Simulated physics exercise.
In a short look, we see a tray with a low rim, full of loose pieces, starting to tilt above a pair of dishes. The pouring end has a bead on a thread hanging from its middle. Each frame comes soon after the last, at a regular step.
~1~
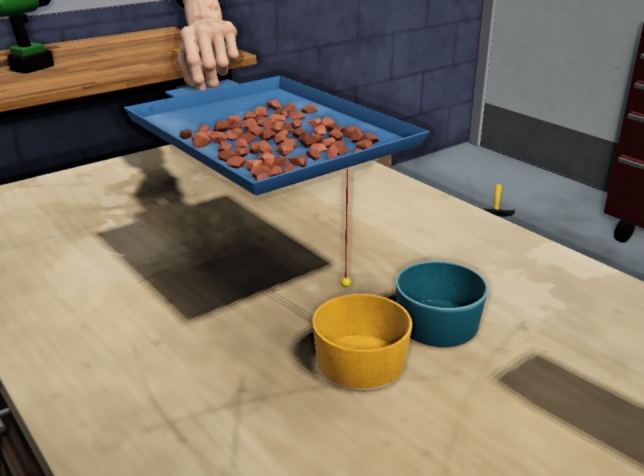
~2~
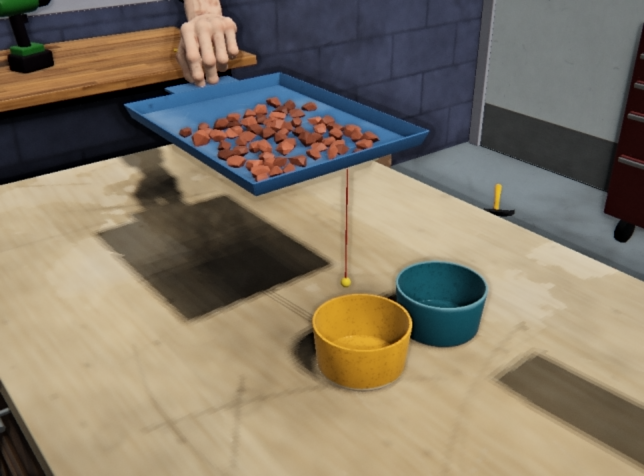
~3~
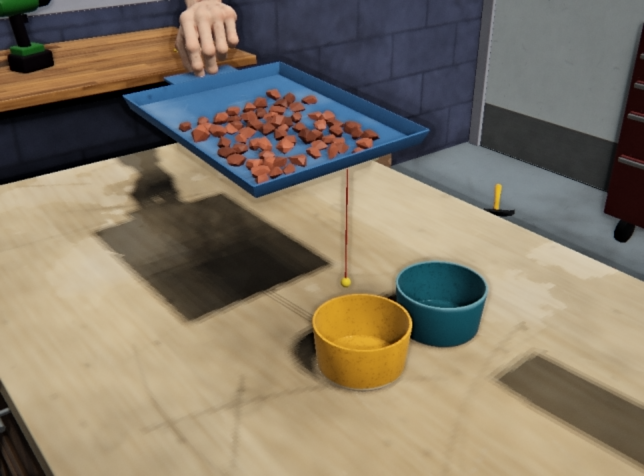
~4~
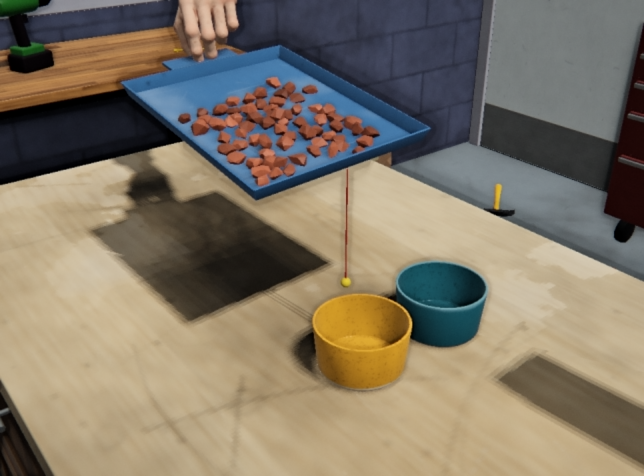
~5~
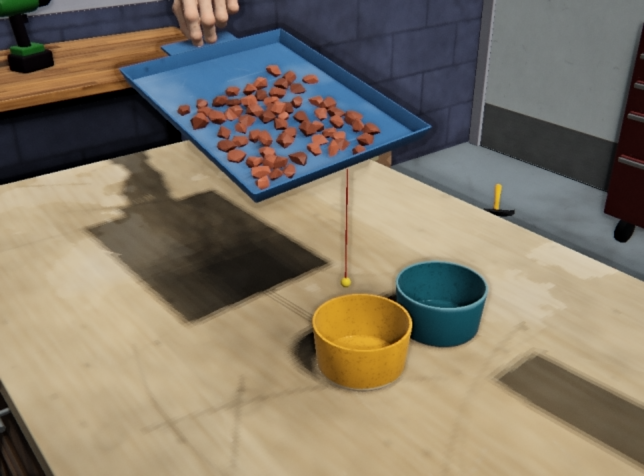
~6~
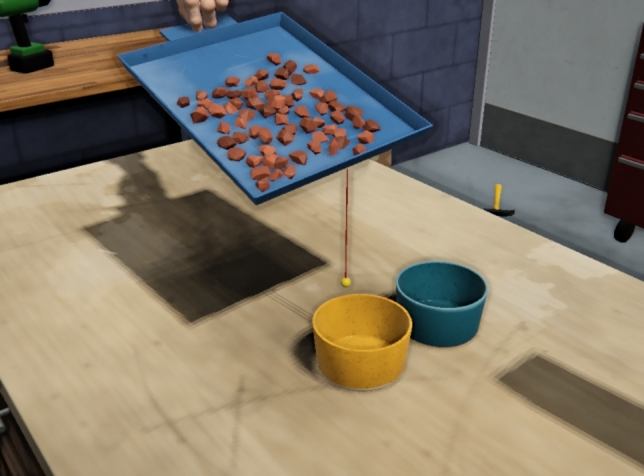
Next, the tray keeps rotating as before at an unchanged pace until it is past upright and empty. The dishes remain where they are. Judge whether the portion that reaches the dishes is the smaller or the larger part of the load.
More of the load is lost than caught.
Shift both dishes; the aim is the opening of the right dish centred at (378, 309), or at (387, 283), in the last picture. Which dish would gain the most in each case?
The one at left the first time, the one at left the second.
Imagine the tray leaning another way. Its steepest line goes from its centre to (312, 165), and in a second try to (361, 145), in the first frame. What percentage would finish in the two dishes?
About 50 %, then 60 %.
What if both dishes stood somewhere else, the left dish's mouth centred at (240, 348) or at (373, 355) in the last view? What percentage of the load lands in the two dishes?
The first gives 70 %, the second 10 %.
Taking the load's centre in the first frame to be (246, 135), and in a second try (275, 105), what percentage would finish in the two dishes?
Close to 20 and close to 30 per cent.
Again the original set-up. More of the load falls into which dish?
Answer: The one at left.
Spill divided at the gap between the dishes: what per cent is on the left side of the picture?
Close to 100 in a hundred.
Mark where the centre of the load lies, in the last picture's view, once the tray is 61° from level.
(294, 164).
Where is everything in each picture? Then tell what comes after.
Corners of the pouring end near (255, 179) and (422, 131), level; middle of the load near (280, 139), bits of crushed brick; left dish near (394, 363); right dish near (473, 321); bead on its thread near (346, 282), in the first picture.
Corners of the pouring end near (255, 180) and (422, 130), level; middle of the load near (280, 138), in the second picture.
Corners of the pouring end near (256, 182) and (422, 129), tipped barely, lowest at the left corner; middle of the load near (280, 135), in the third picture.
Corners of the pouring end near (256, 185) and (423, 127), tipped a little, lowest at the left corner; middle of the load near (280, 130), in the fourth picture.
Corners of the pouring end near (256, 189) and (424, 126), tipped a little, lowest at the left corner; middle of the load near (280, 124), in the fifth picture.
Corners of the pouring end near (257, 192) and (425, 124), tipped clearly, lowest at the left corner; middle of the load near (281, 120); left dish near (394, 363); right dish near (473, 321), in the sixth picture.
Shortly afterwards, tray tipped steeply; all but a few on the tray; a little in the air.
Next, tray tipped right over; a little on the tray; near a quarter in the left dish; near half outside both; near a quarter in the air.
Some moments later, tray tipped past a quarter turn; near a quarter in the left dish; near two thirds outside both.
In the end, tray tipped past a quarter turn; near a quarter in the left dish; none at all in the right dish; near two thirds outside both.
